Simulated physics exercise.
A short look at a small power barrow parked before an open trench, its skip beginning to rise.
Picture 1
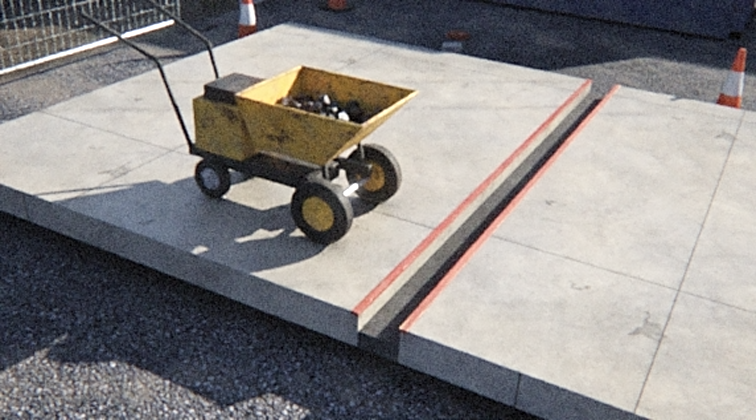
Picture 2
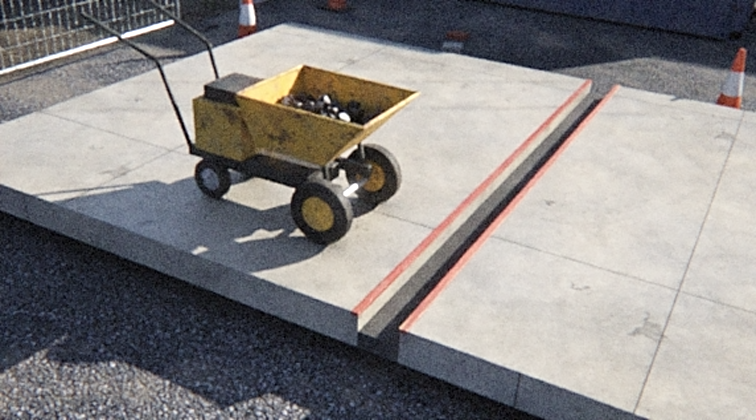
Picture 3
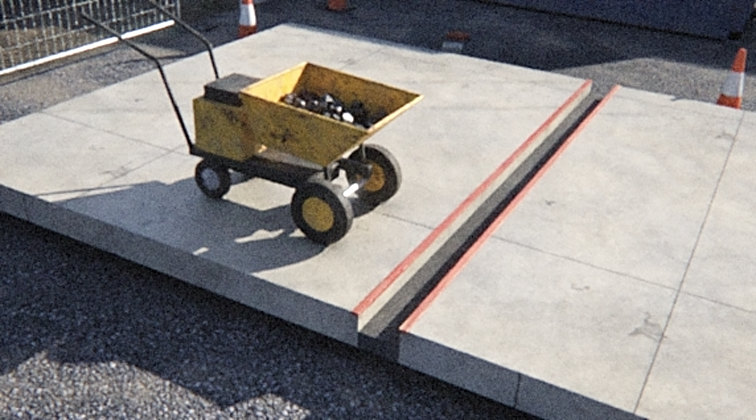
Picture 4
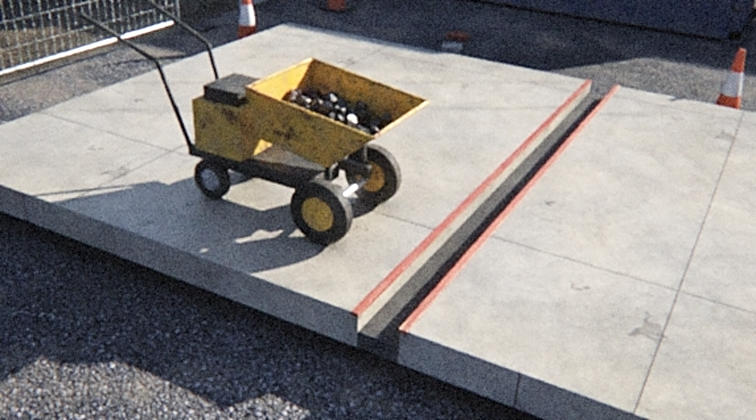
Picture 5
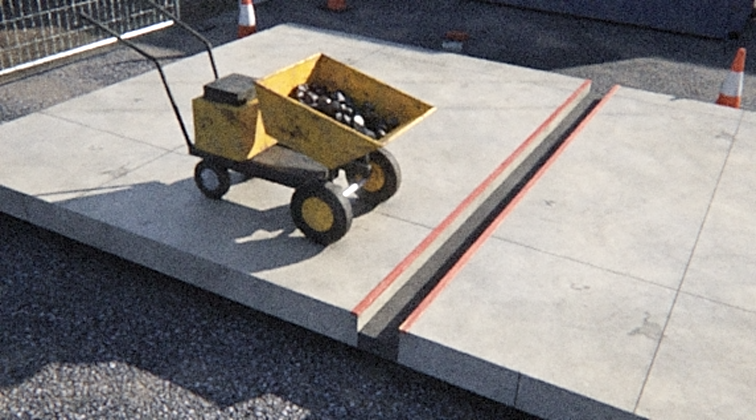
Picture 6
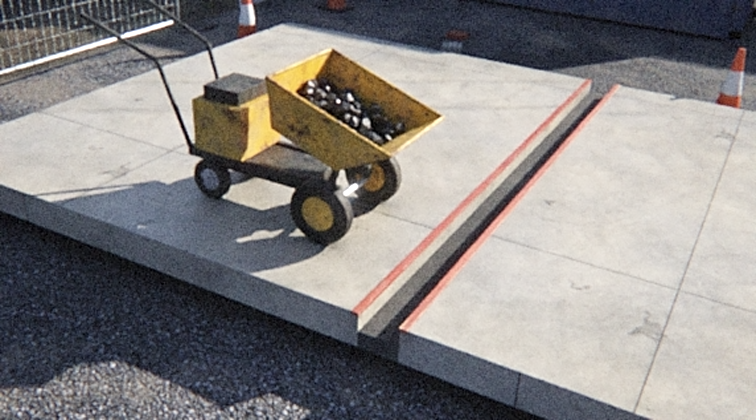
At the start, a small yellow barrow loaded with dark lumps stands still on a pale concrete slab, facing a narrow trench edged in red. Its skip then begins to tilt forward, slowly at first, and by the end it slopes clearly toward the right, the lumps still inside.
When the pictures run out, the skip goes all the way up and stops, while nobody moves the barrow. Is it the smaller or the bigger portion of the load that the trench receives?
The smaller portion.
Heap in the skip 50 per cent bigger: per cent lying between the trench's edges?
Something near 30 percent of it.
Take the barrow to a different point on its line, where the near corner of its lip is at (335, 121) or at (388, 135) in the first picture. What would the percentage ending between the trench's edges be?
First some 60, then 0 per cent.
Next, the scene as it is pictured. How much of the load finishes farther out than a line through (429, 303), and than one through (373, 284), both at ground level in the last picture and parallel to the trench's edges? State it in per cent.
Roughly 20 and 60 %.
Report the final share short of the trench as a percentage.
Roughly 0 in a hundred.
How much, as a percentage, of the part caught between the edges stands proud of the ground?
Share: Around 15 %.
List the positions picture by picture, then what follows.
The first frame shows lip of the skip at (361, 128), level; top of the load at (317, 110), lumps of coal; first edge of the trench at (381, 286); far edge at (428, 302), the trench under half as wide as the skip, and about half as deep as wide.
The second frame shows lip of the skip at (362, 129), level; top of the load at (318, 110).
The third frame shows lip of the skip at (367, 133), tipped barely; top of the load at (321, 109).
The fourth frame shows lip of the skip at (373, 139), tipped a little; top of the load at (302, 102).
The fifth frame shows lip of the skip at (381, 146), tipped a little; top of the load at (309, 99).
The sixth frame shows lip of the skip at (390, 156), tipped clearly; top of the load at (316, 105); first edge of the trench at (381, 286); far edge at (427, 302).
Soon after the last picture, skip tipped steeply; all in the skip.
A little later, skip tipped right over; most in the skip; about a quarter in or heaped over the trench; a stray few beyond it.
Later still, skip tipped right over; about half in the skip; about a third in or heaped over the trench; about a quarter beyond it.
At rest, skip tipped right over; about half in the skip; about a third in or heaped over the trench; about a quarter beyond it.
